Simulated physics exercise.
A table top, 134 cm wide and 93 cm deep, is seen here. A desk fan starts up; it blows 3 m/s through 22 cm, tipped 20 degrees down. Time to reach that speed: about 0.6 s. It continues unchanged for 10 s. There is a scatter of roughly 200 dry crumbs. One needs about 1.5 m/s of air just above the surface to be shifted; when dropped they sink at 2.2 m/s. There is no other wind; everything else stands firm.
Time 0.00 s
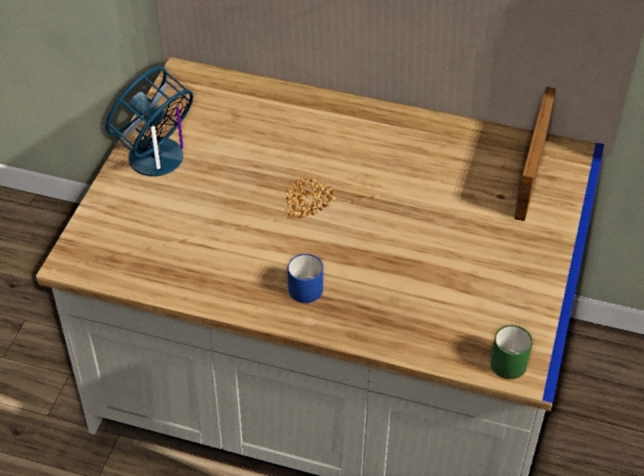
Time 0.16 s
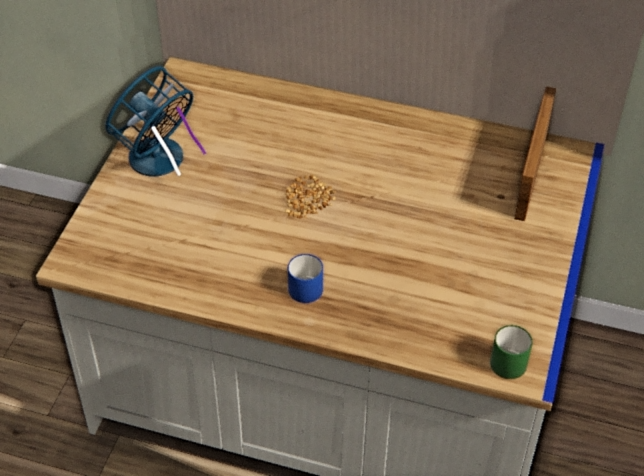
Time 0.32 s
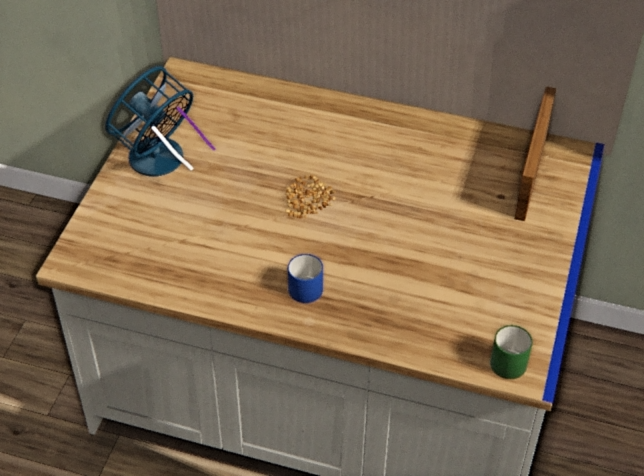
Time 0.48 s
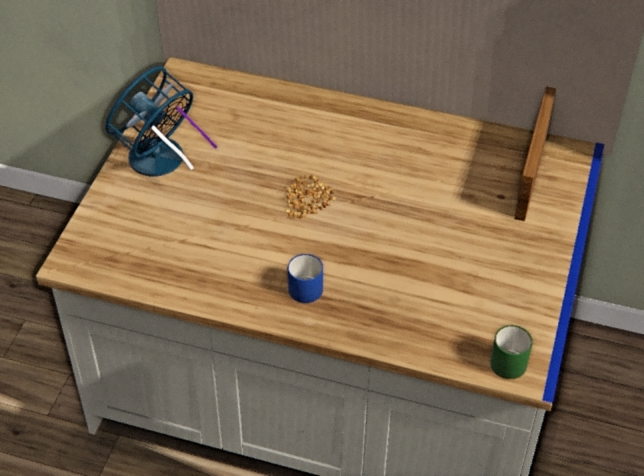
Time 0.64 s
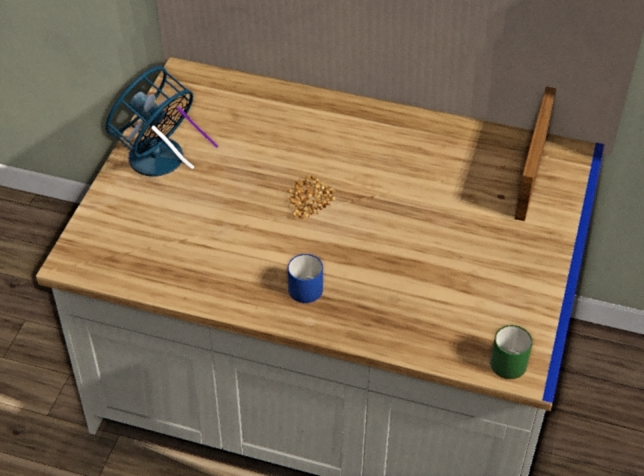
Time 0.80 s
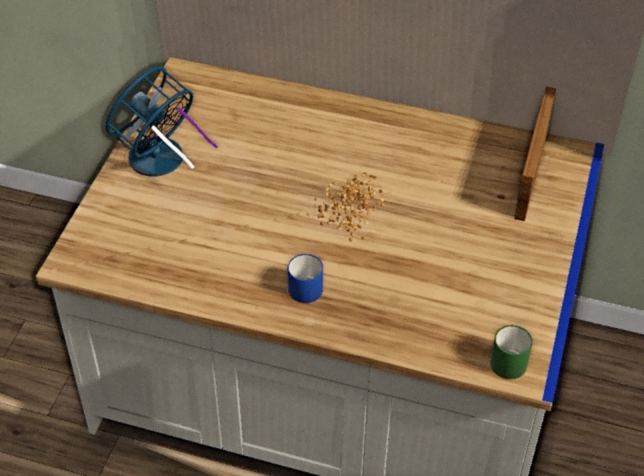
Ribbons on a desk fan stream out, then the pile of crumbs scatters rightward across the table.
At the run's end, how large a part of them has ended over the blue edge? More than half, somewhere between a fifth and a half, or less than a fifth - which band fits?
The band that fits is more than half.
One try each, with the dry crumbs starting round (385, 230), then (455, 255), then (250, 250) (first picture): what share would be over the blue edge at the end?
It goes 100 %, then 100 %, then 10 %.
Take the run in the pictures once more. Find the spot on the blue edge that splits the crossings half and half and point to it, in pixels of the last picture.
Median crossing, approx. (582, 257).
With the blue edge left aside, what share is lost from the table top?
The share is about 0 %.
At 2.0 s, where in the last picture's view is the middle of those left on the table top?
About (511, 205).
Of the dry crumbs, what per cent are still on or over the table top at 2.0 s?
I'd put it near 40 per cent.
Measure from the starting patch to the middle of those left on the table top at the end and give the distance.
Roughly 55 centimetres.
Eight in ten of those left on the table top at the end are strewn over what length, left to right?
Roughly 10 cm.
After 2.0 s, 20 % are on the move or not yet settled, 65 % are over the blue edge; the middle of those still in play is near (511, 205).
After 3.2 s, 18 % are on the move or not yet settled, 68 % are over the blue edge; the middle of those still in play is near (511, 205).
After 5.5 s, 14 % are on the move or not yet settled, 68 % are over the blue edge; the middle of those still in play is near (511, 205).
After 10.0 s, at the end, 68 % are over the blue edge; the middle of those still in play is near (511, 205).
